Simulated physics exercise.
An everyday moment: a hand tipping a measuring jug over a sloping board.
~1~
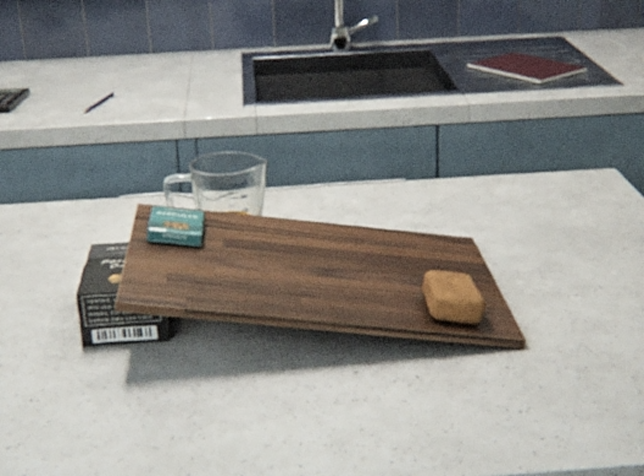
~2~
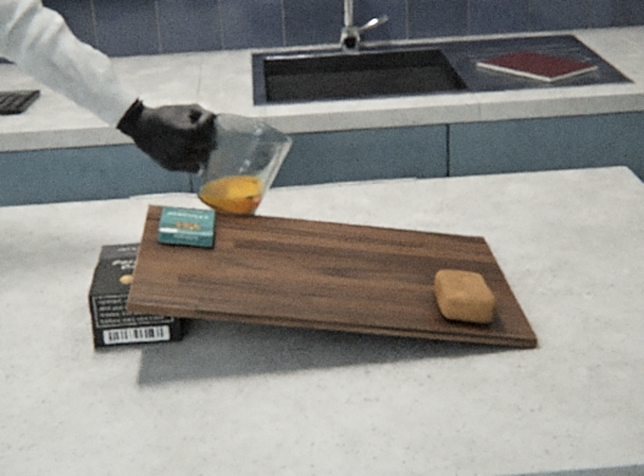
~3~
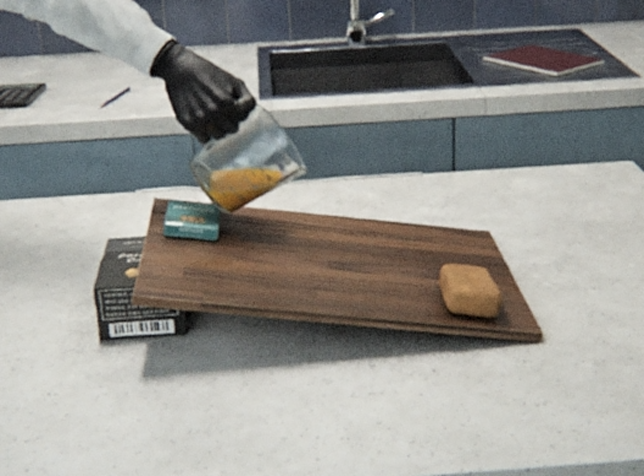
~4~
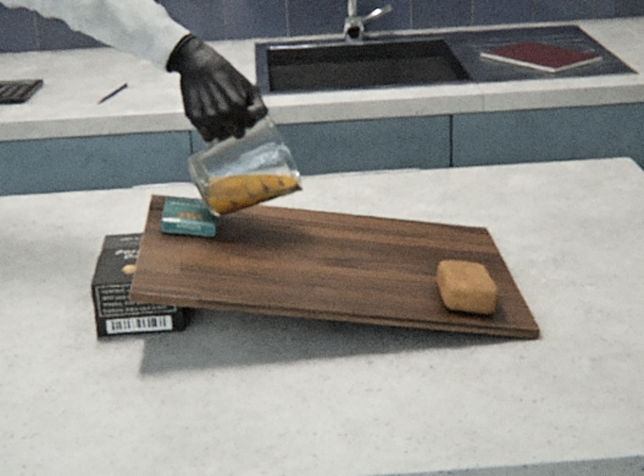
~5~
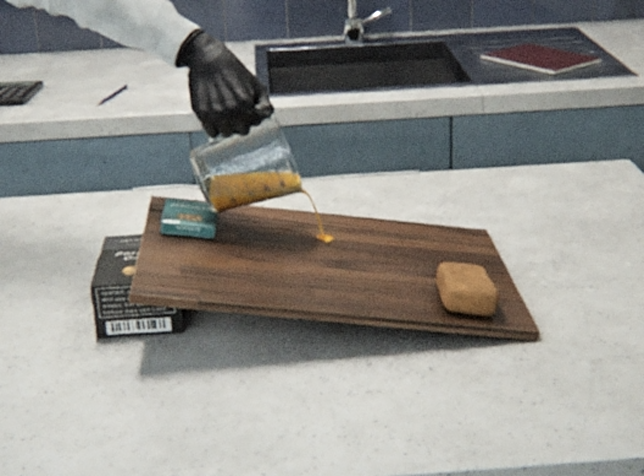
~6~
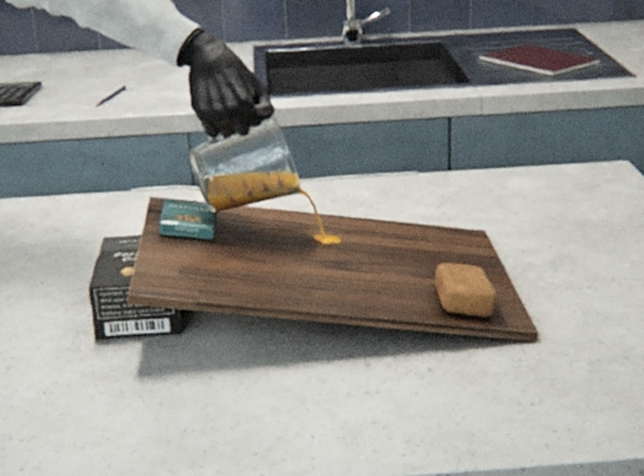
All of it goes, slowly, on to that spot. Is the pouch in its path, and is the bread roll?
On the left the pouch remains untouched, on the right the bread roll remains untouched.
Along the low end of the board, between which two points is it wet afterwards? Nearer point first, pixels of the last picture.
Near limit (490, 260), far limit (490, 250).
A moment on, it runs down to the right; the pouch is untouched; the bread roll is untouched.
Further on, it runs down to the right and off the end; the pouch is untouched; the bread roll is untouched.
When it is over, it runs down to the right and off the end; the pouch is untouched; the bread roll is untouched.
